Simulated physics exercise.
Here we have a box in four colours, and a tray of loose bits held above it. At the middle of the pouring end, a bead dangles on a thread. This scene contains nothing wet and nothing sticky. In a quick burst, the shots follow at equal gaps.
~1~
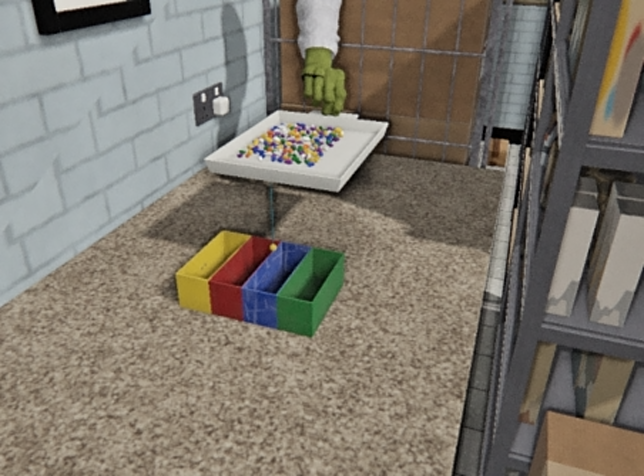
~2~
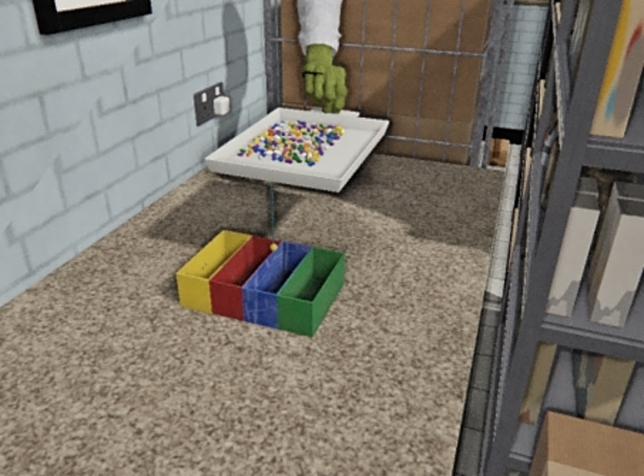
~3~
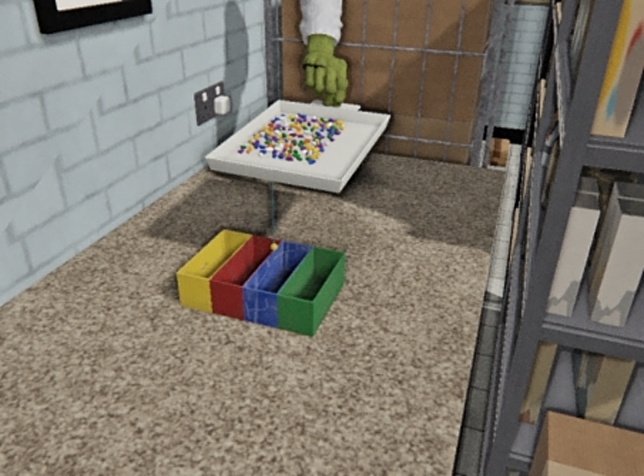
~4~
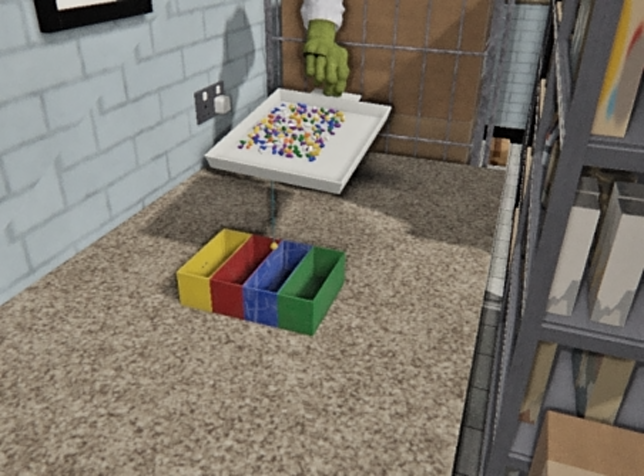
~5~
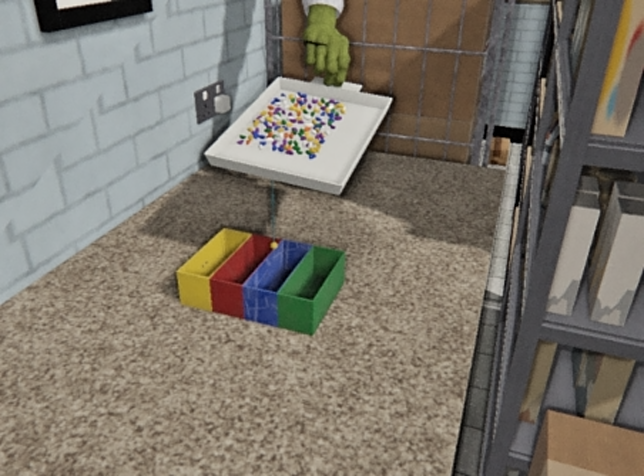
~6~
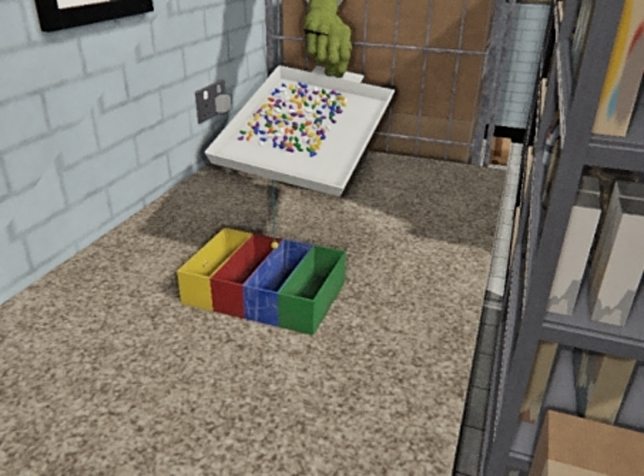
On a speckled worktop, a green hand steadily raises the back of a tray of colourful bits.
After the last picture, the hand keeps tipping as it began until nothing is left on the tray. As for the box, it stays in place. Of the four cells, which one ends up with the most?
The green cell ends up with the most.
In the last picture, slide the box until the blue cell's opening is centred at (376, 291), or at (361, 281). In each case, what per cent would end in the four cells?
First try: Around 80 percent; second try: Around 90 percent.
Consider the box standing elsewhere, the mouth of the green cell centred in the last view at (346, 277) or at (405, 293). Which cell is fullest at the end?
First: Blue. Second: The cell in red.
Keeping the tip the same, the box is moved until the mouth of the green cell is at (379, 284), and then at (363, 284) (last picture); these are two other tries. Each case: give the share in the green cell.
In the first position around 0 percent, in the second around 10 percent.
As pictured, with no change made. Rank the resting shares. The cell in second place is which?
Behind the top one comes the blue cell.
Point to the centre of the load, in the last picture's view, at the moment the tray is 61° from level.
In the last view, the load is centred close to (311, 180).
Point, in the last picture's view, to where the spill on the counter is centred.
Centre: Roughly (369, 325).
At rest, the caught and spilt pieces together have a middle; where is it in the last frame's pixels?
Close to (311, 303) in the last picture.
Just after the last frame, tray tipped steeply; almost all on the tray; about a tenth falling or outside the box.
A moment on, tray tipped past a quarter turn; roughly two thirds on the tray; about a tenth in the green cell; just a few in the blue cell; just a few in the red cell; roughly a quarter falling or outside the box.
Further on, tray tipped past a quarter turn; roughly half in the green cell; roughly a quarter in the blue cell; just a few in the red cell; roughly a quarter falling or outside the box.
When it is over, tray tipped past a quarter turn; roughly half in the green cell; roughly a quarter in the blue cell; just a few in the red cell; not one in the yellow cell; roughly a quarter outside the box.
